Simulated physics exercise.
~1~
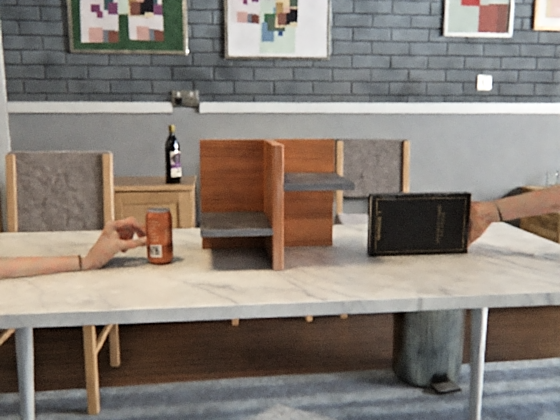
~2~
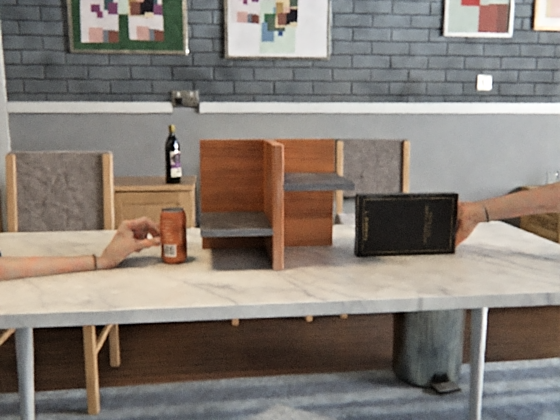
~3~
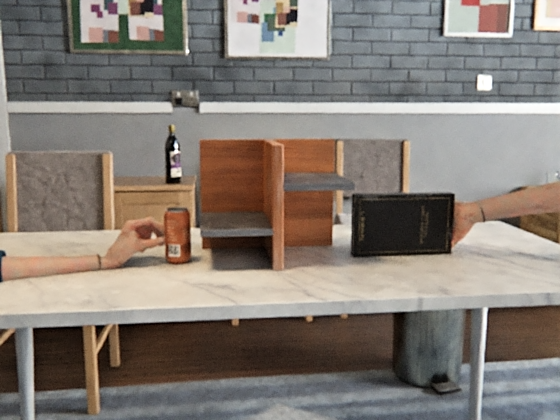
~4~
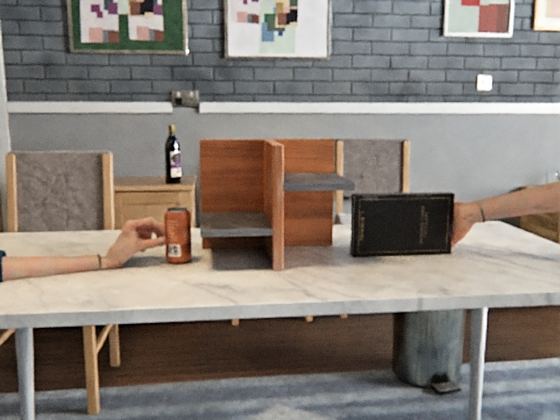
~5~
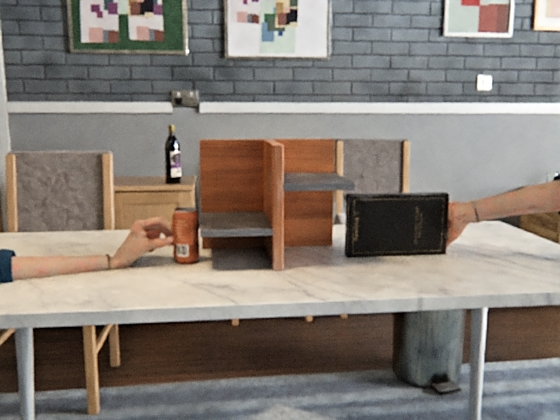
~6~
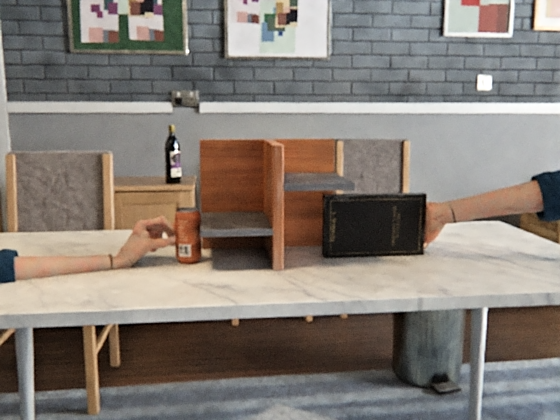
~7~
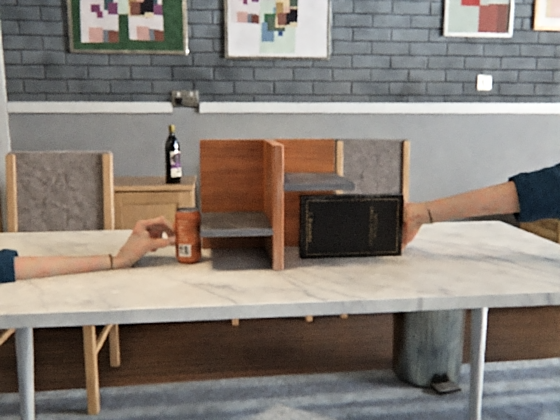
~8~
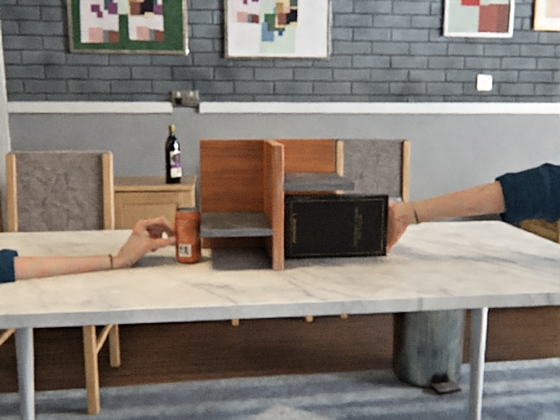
On a marble-topped table in front of a grey brick wall, a hand on the left slides an upright orange can right until it stops at a wooden shelf unit, while a hand on the right pushes a black book on its side leftward, under the unit's raised grey shelf.
